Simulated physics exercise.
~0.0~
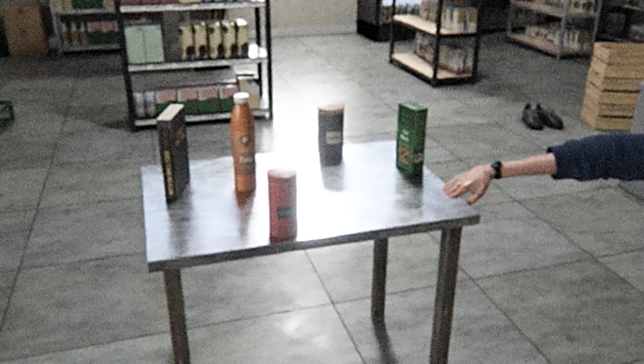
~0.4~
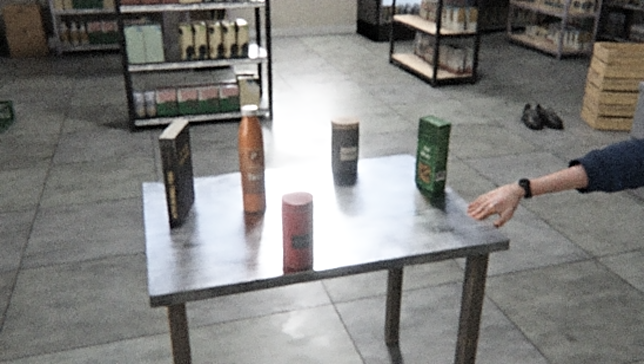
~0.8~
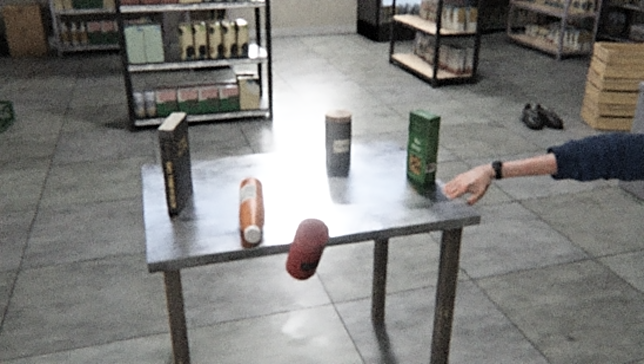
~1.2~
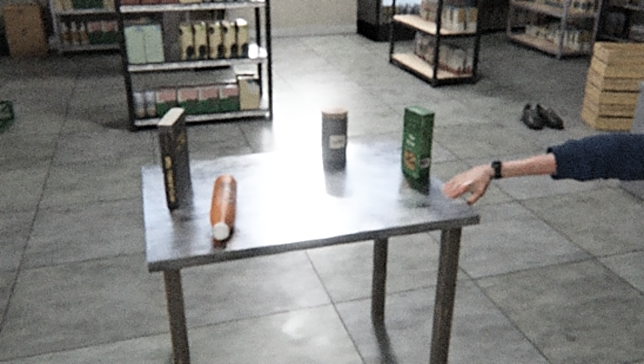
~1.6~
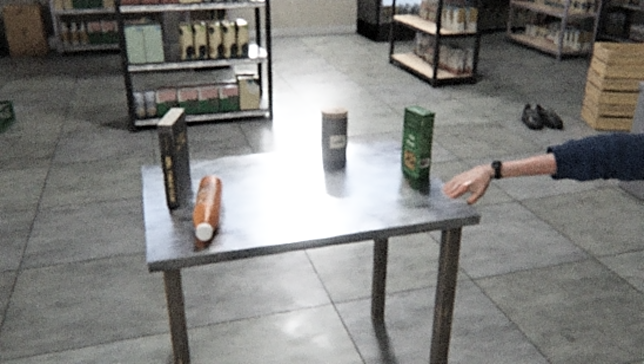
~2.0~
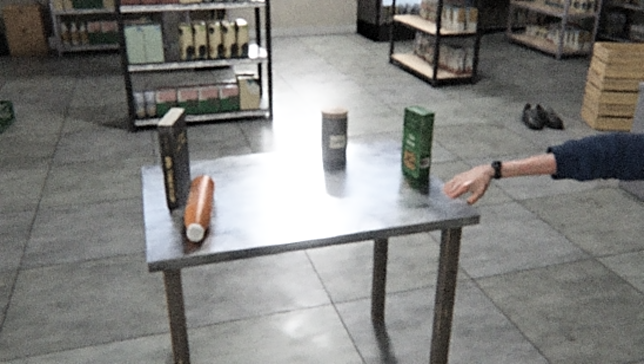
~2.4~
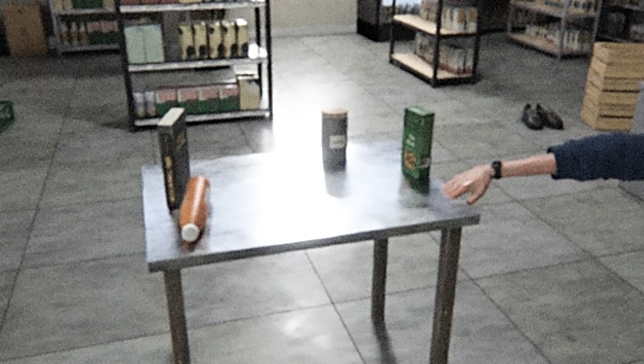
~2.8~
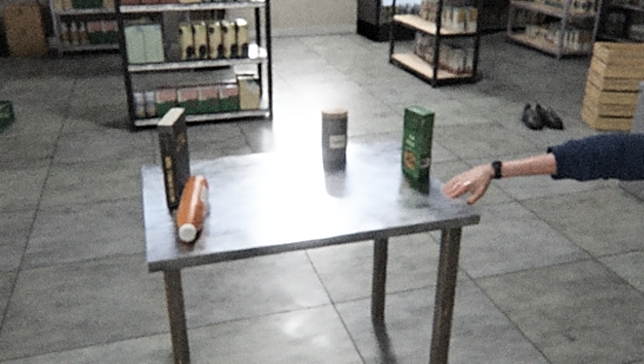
A hand at the right edge jerked a metal table forward and back, sending the red jar toppling off the front and knocking over the orange bottle, which rolled left and ended lying near the black book while the other things stayed standing.
